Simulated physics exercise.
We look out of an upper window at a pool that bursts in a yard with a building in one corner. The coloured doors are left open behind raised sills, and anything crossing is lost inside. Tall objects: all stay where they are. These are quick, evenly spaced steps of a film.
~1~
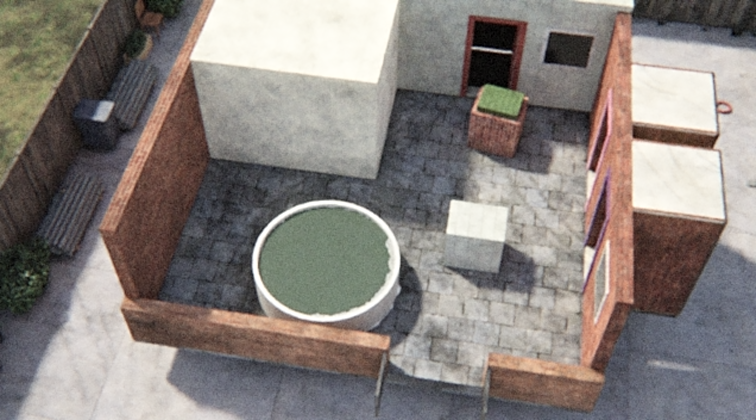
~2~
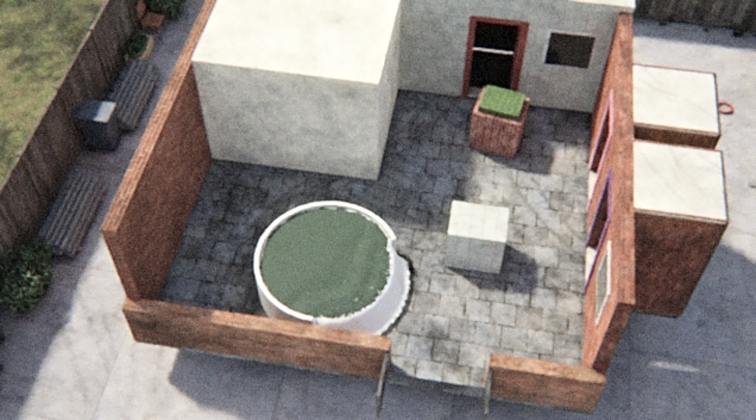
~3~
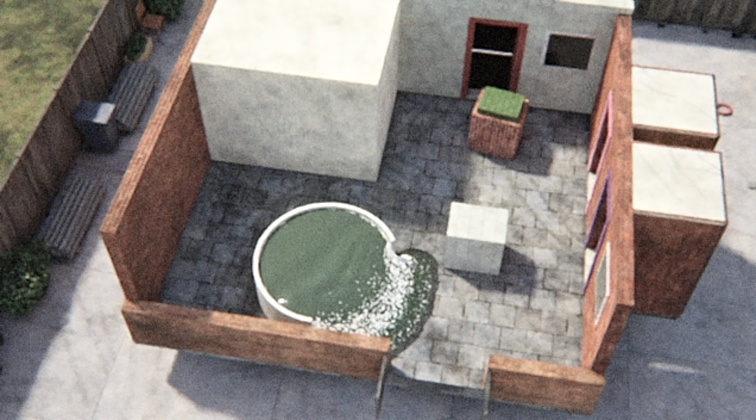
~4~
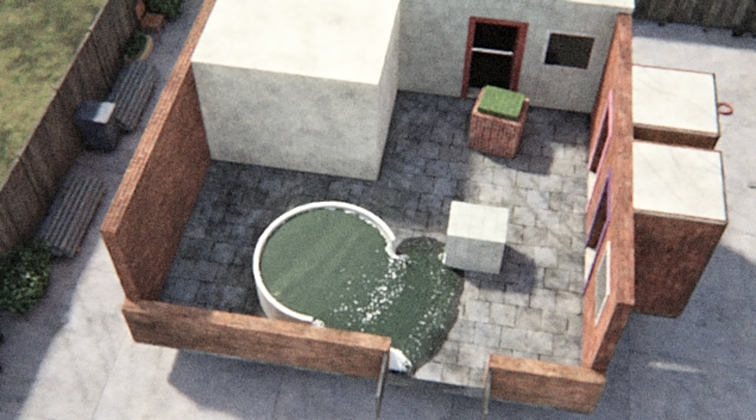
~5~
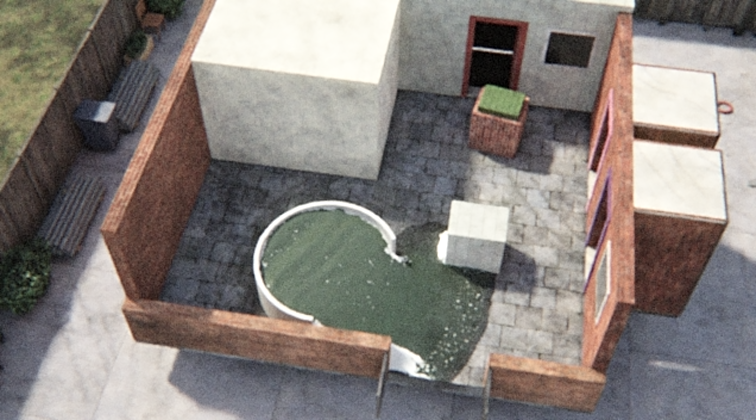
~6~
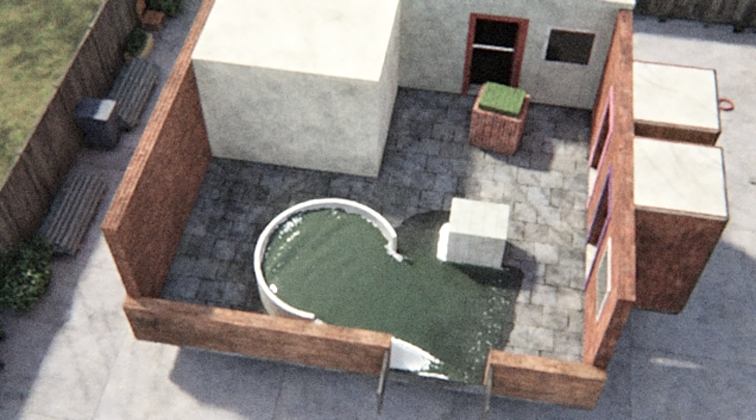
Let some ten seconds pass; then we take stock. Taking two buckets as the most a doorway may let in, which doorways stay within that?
As I see it, purple door: Exceeds it. Pink door: Does not exceed it. Red door: Does not exceed it.
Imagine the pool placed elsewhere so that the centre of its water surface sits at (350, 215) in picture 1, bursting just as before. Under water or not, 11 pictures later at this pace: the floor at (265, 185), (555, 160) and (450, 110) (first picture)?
Bone-dry, soaked, bone-dry.
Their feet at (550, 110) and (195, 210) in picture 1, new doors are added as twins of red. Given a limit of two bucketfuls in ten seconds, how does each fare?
One after the other: Is over, holds.
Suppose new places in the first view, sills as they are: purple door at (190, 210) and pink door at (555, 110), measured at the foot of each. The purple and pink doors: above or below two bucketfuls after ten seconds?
As I see it, the purple one stays within limit while the pink one exceeds the limit.
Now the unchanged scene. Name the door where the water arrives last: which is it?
The one in red.
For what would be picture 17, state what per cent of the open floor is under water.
Close to 40 %.
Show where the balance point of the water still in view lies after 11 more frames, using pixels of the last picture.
Near (416, 304).
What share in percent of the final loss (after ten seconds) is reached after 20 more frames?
Somewhere around 45 per cent, I'd say.
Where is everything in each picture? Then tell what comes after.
In the first picture, the round tank at (327, 260) is whole and still.
In the second picture, the front is at (401, 258), out from the gap at (381, 311).
In the third picture, water pours out at (380, 314) and has run to a hidden place.
In the fourth picture, the front is at a hidden place, out from the gap at (380, 314).
In the fifth picture, the front is at a hidden place, out from the gap at (380, 314).
In the sixth picture, the front is at a hidden place, out from the gap at (381, 311).
A moment on, water covers 35 % of the floor; the purple door under two buckets in, the pink door not reached, the red door not reached.
Next, water covers 40 % of the floor; the purple door under two buckets in, the pink door not reached, the red door not reached.
Then, water covers 50 % of the floor; the purple door over two buckets in, the pink door wet at the sill, nothing in, the red door not reached.
Later, water covers 80 % of the floor; the purple door far over two buckets in, the pink door wet at the sill, nothing in, the red door wet at the sill, nothing in.
In the end, water covers 95 % of the floor; the purple door far over two buckets in, the pink door under two buckets in, the red door wet at the sill, nothing in.
